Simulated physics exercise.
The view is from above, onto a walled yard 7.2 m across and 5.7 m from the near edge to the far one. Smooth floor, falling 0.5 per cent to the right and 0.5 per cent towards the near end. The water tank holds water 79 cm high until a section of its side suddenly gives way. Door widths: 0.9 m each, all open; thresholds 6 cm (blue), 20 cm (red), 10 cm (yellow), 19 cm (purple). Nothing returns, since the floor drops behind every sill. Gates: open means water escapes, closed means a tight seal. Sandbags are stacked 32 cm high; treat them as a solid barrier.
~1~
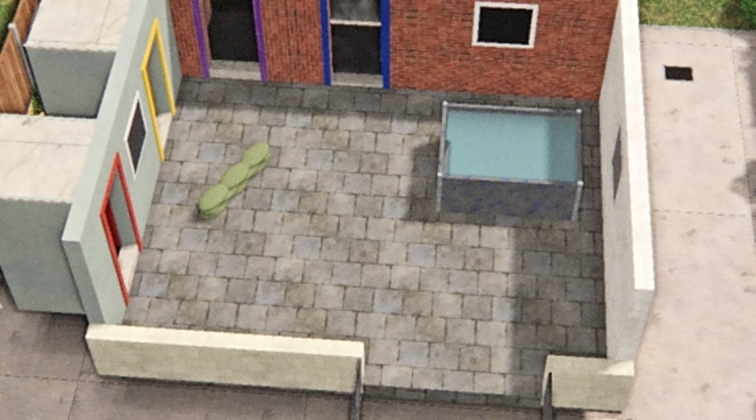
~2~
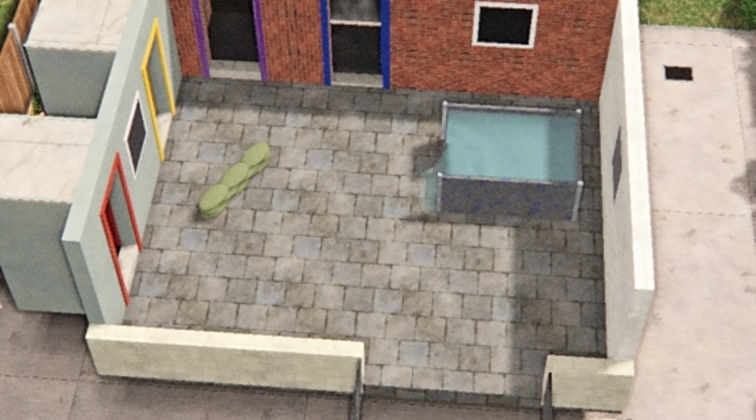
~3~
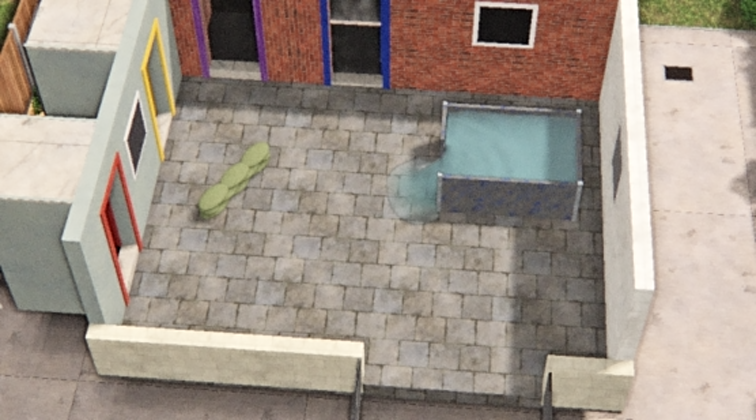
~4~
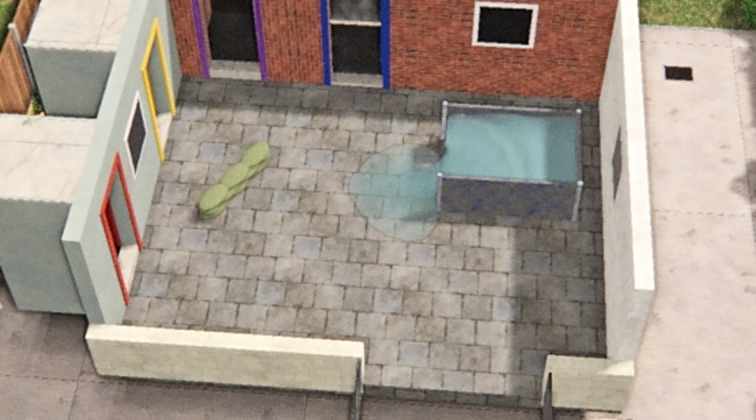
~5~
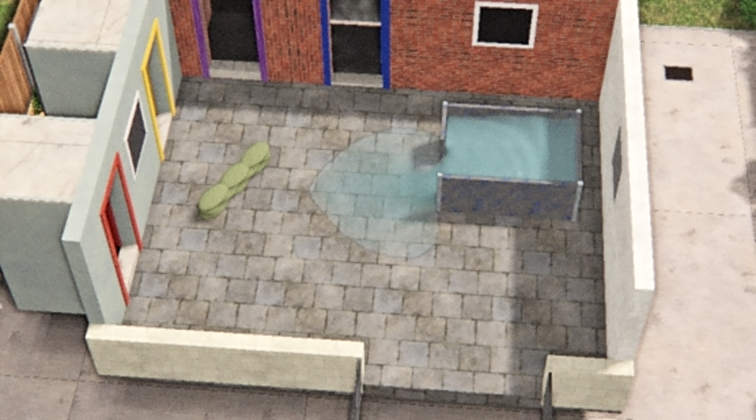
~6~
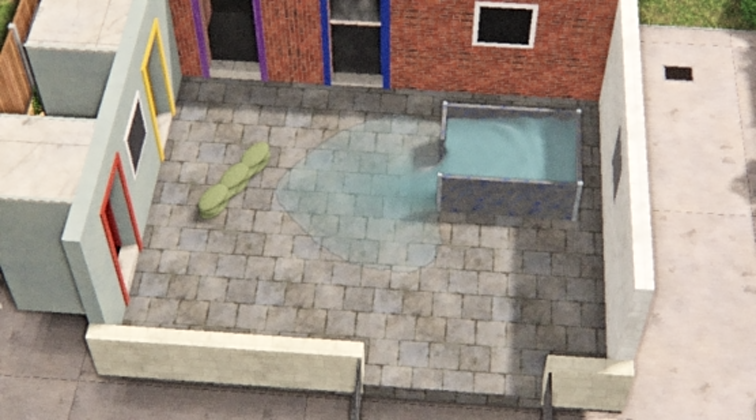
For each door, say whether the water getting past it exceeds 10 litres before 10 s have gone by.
My prediction: Blue door: Falls short. Red door: Falls short. Yellow door: Falls short. Purple door: Falls short.
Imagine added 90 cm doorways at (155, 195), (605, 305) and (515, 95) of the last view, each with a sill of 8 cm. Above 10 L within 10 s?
In that order: Beyond it, short of it, short of it.
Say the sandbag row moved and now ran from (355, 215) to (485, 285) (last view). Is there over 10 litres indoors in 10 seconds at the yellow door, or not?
Against that limit: Yellow above.
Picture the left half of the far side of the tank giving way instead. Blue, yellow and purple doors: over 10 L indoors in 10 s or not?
Result: Blue limit passed, yellow limit passed, purple limit not passed.
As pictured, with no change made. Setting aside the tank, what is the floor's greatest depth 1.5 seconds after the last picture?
Peak depth: Approx. 30 cm.
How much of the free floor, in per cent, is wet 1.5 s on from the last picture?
Covered: Roughly 50 per cent.
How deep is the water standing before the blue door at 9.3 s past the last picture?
6.0 cm.
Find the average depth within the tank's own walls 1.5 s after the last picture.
I'd put the average depth near 43 cm.
Then, 0.7 s after the last picture water covers 35 % of the floor and is deepest (39 cm) near (433, 200); blue door 5 cm at the sill, 0 L in, red door not reached, yellow door not reached, purple door not reached.
Then, 1.5 s after the last picture water covers 50 % of the floor and is deepest (30 cm) near (433, 200); blue door 4 cm at the sill, 0 L in, red door 20 cm at the sill, 0 L in, yellow door 5 cm at the sill, 0 L in, purple door 10 cm at the sill, 0 L in.
Then, 2.8 s after the last picture water covers 55 % of the floor and is deepest (27 cm) near (116, 352); blue door 3 cm at the sill, 0 L in, red door 17 cm at the sill, 1 L in, yellow door 10 cm at the sill, 1 L in, purple door 17 cm at the sill, 0 L in.
Then, 5.3 s after the last picture water covers 65 % of the floor and is deepest (16 cm) near (140, 353); blue door 4 cm at the sill, 0 L in, red door 13 cm at the sill, 1 L in, yellow door 8 cm at the sill, 2 L in, purple door 8 cm at the sill, 1 L in.
Then, 9.3 s after the last picture water covers 95 % of the floor and is deepest (12 cm) near (606, 387); blue door 6 cm at the sill, 1 L in, red door 7 cm at the sill, 1 L in, yellow door 7 cm at the sill, 2 L in, purple door 7 cm at the sill, 1 L in.
